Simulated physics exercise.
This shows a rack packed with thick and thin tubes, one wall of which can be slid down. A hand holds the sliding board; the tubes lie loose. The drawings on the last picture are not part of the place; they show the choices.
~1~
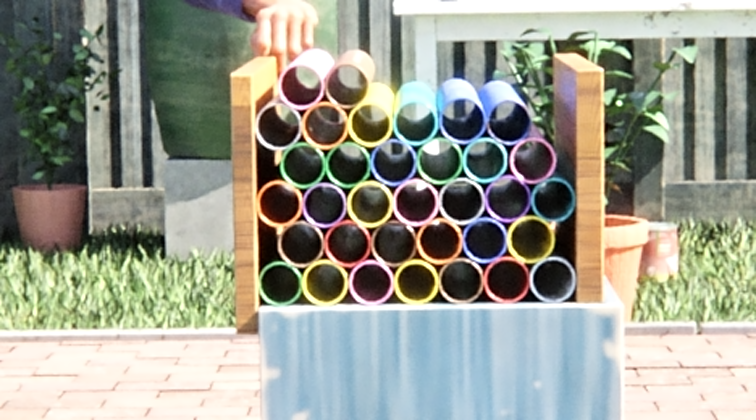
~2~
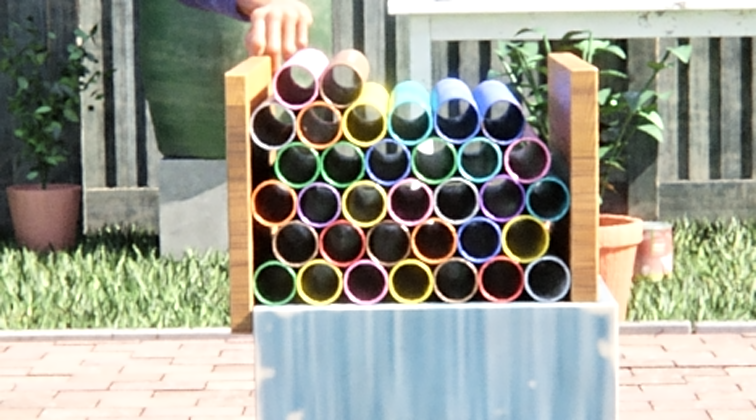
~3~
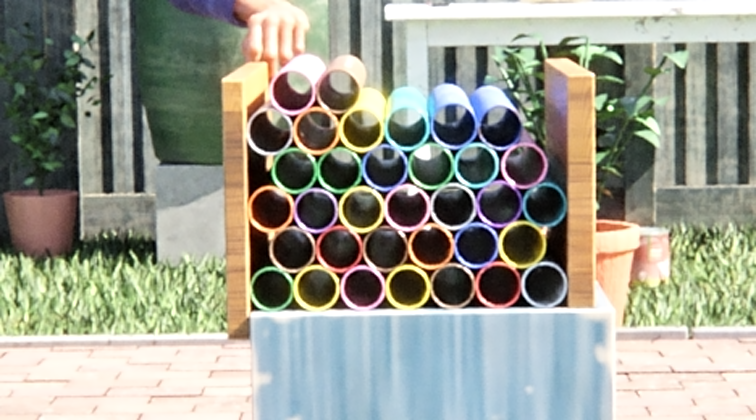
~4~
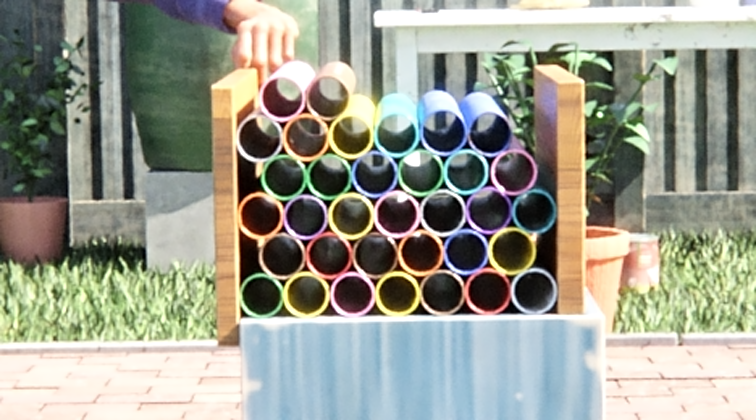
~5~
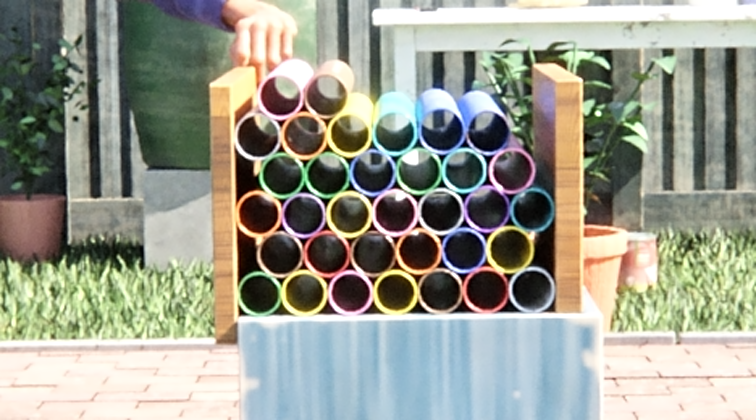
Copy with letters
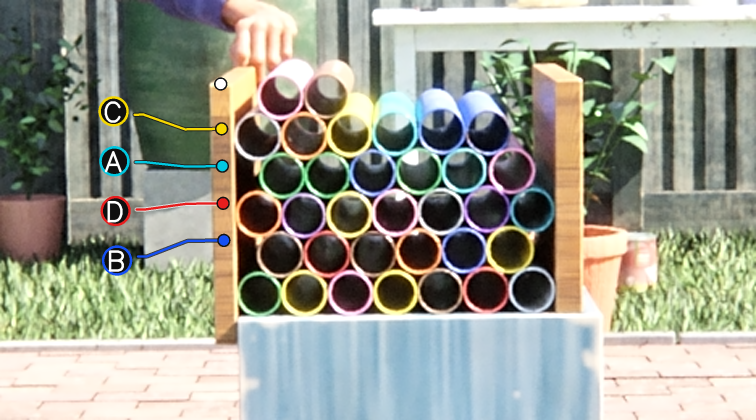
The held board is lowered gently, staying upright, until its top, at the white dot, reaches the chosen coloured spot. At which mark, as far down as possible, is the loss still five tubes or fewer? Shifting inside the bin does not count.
Slide it to B.
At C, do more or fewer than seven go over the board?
At C, fewer than seven.
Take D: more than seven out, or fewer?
Fewer than seven.
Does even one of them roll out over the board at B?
Yes, at B.
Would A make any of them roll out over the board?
At A: No.
On the marked copy, A at (222, 166); B at (224, 241); C at (222, 129); D at (223, 204); the white dot at (221, 84).
Taking B. A third of the way, top of the board (234, 157).
Two thirds of the way, top of the board (235, 238).
When it is over, top of the board (235, 240), two out over the board.
As for the rest, A none out over the board; C none out over the board; D two out over the board.
